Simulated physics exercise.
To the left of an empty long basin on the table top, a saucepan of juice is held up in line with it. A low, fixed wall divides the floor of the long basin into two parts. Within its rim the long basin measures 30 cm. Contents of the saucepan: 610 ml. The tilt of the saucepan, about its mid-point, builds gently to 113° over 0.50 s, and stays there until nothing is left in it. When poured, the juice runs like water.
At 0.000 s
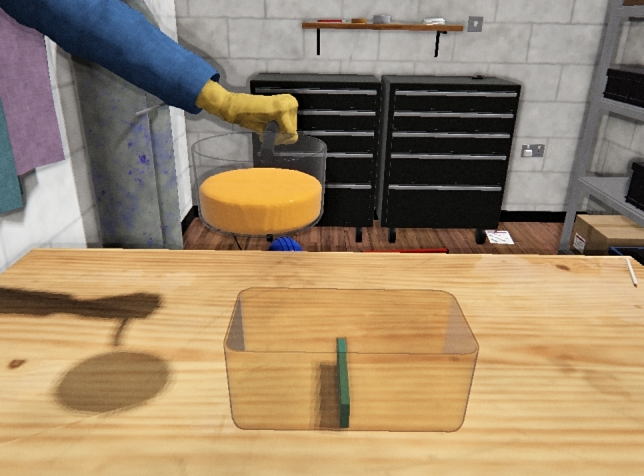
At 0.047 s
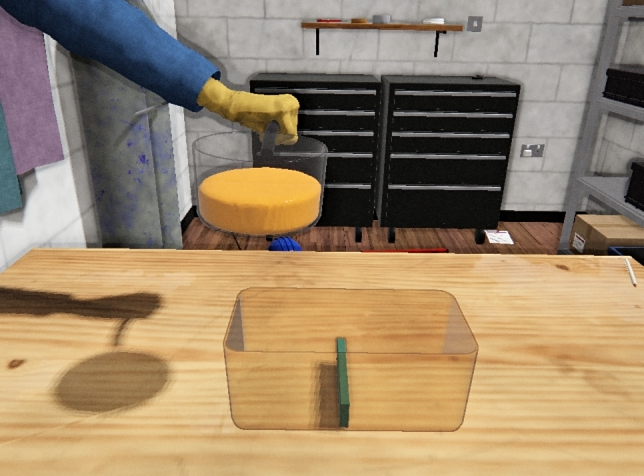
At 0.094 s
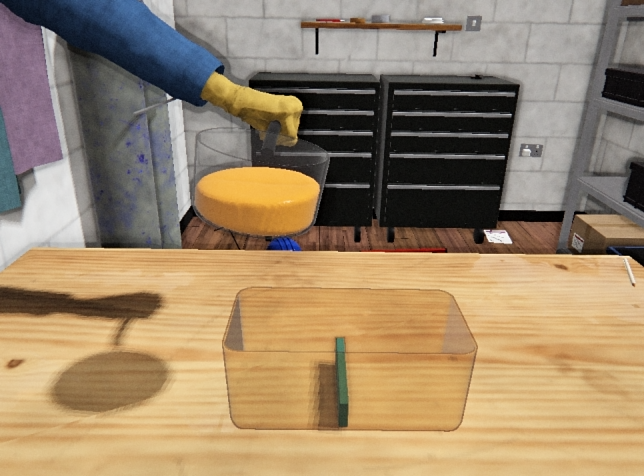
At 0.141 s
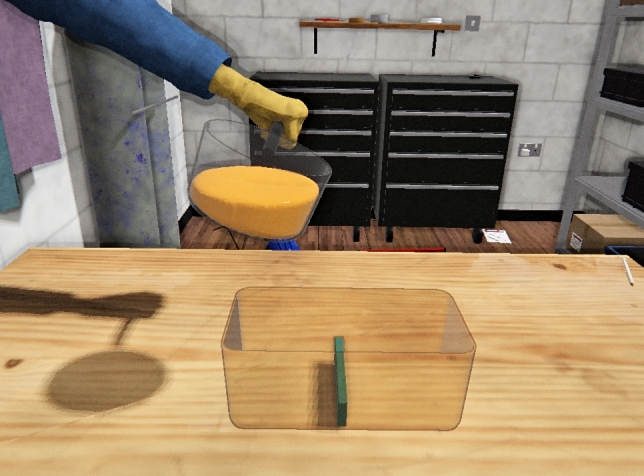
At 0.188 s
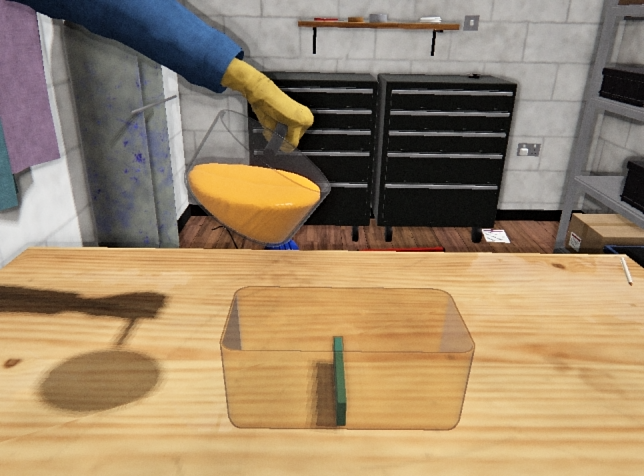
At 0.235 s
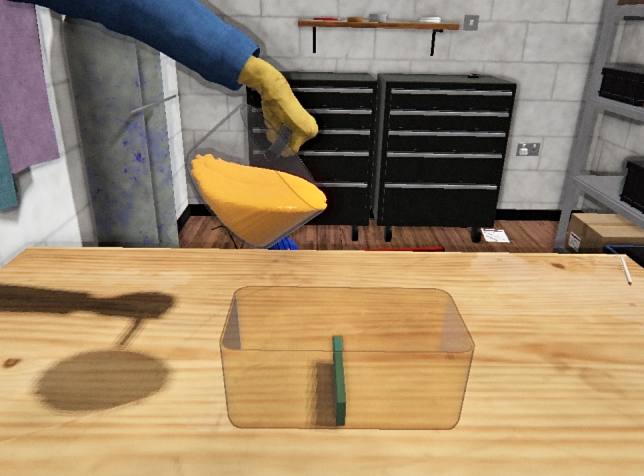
In a workshop, a yellow-gloved hand holds a clear pan of orange liquid above and to the left of an empty, see-through basin with a green divider on a wooden table. The hand gradually tilts the pan rightward, faster as it goes, until it leans steeply with the liquid up at its lower edge.
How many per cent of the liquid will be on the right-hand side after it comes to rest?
Some 53 per cent will be on the right-hand side.
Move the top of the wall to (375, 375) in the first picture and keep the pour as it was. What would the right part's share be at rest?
In that case, some 15 percent.
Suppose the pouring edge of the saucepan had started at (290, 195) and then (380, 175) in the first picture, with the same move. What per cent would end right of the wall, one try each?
Around 15 per cent first, around 85 per cent next.
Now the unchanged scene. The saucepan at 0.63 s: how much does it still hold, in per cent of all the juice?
Remaining share: Approx. 4 %.
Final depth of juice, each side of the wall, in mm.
Around 14 mm deep on the left, around 16 mm deep on the right.
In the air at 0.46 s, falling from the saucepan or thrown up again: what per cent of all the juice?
Around 58 in a hundred.
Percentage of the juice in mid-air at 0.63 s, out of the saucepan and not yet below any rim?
Estimate: Around 10 per cent.
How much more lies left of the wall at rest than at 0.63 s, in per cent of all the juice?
Some 12 per cent.
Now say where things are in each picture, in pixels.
The first frame shows tilt 0°; pouring edge (325, 148); surface from (202, 182) to (322, 184); the long basin's rim runs from (232, 318) to (465, 321); the wall's top is at (343, 369).
The second frame shows tilt 2°; pouring edge (326, 151); surface from (201, 182) to (321, 184).
The third frame shows tilt 10°; pouring edge (328, 159); surface from (199, 180) to (320, 184).
The fourth frame shows tilt 21°; pouring edge (330, 172); surface from (194, 177) to (320, 186).
The fifth frame shows tilt 35°; pouring edge (328, 189); surface from (190, 169) to (321, 189).
The sixth frame shows tilt 51°; pouring edge (322, 207); surface from (196, 159) to (318, 192); 1 per cent is over the edge.
By 0.46 s the tilt is 112° and 20 per cent is still to pour, 1 is left of the wall and 21 right of it.
By 0.63 s the tilt is 113° and 4 per cent is still to pour, 33 is left of the wall and 53 right of it.
By 0.81 s the tilt is 113° and 0 per cent is still to pour, 43 is left of the wall and 52 right of it.
By 1.00 s the tilt is 113° and 0 per cent is still to pour, 45 is left of the wall and 53 right of it.
At rest 44 per cent lies left of the wall, 53 right of it and 2 outside.
